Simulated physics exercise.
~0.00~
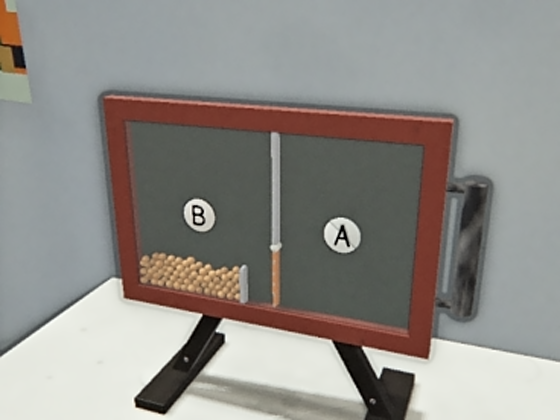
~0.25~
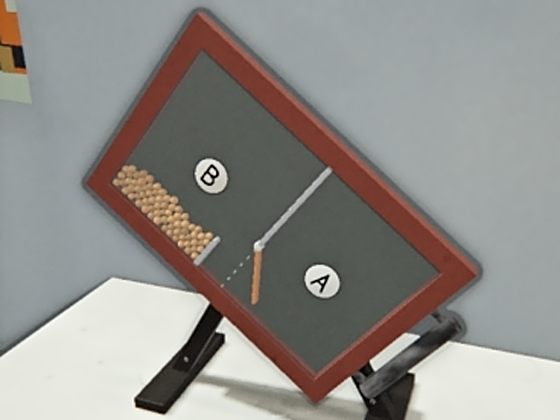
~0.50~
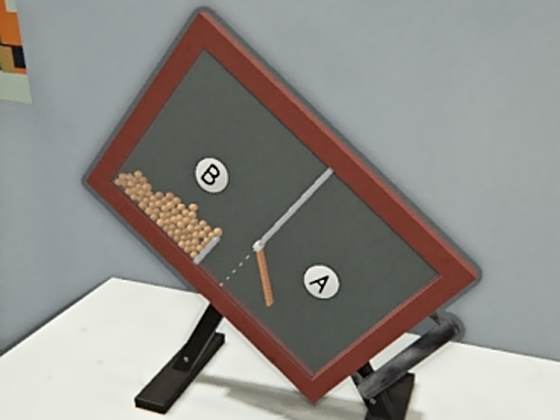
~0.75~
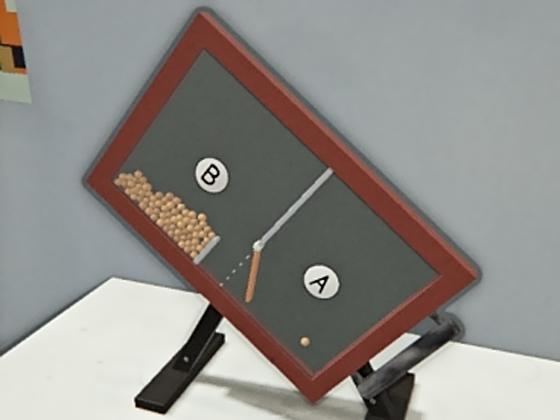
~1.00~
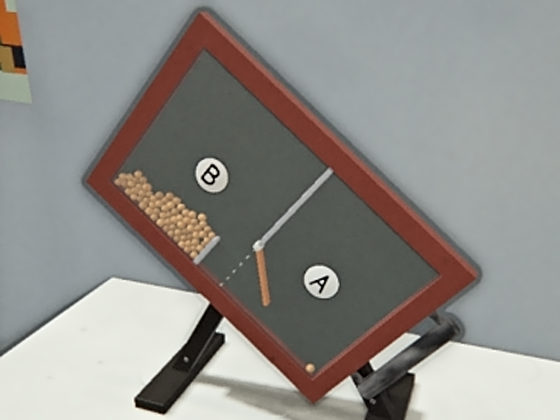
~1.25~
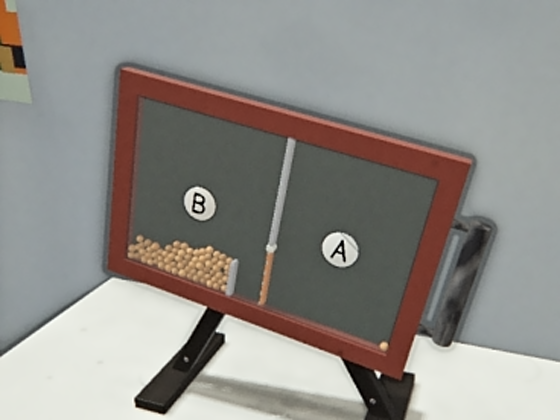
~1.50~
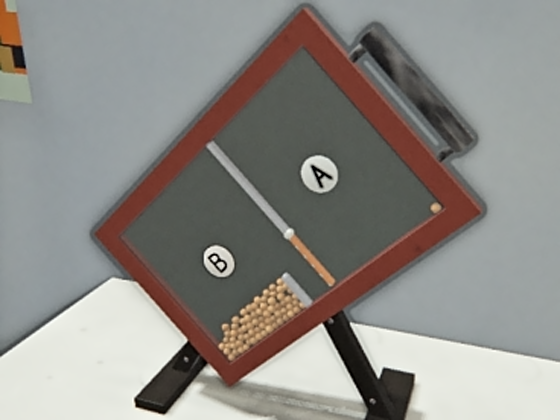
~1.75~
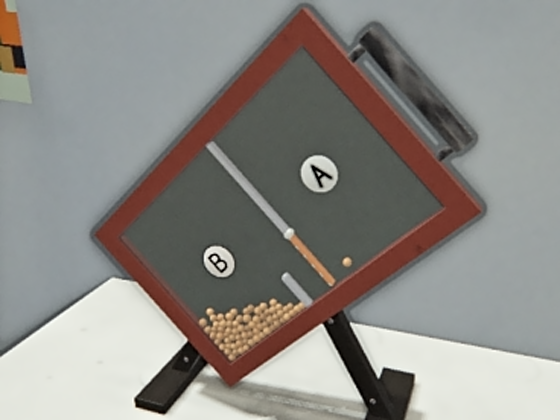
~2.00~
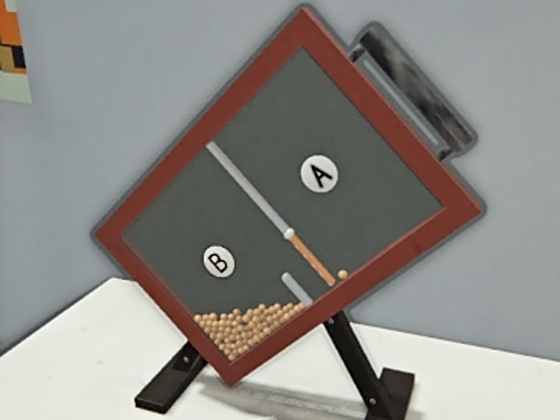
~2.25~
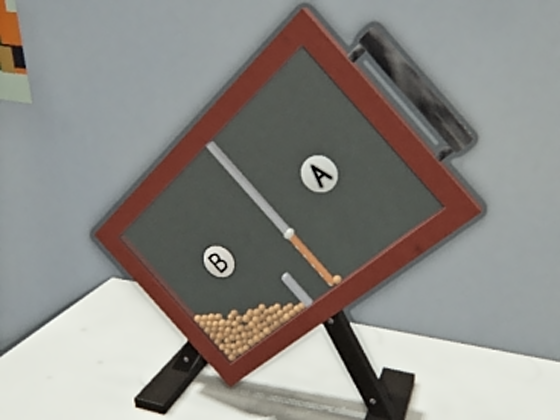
A red-framed case of small wooden beads tipped clockwise, its orange flap swinging and one bead dropping into side A, then swung back the other way, leaving the heap in side B's lower corner and the lone bead resting against the shut flap.
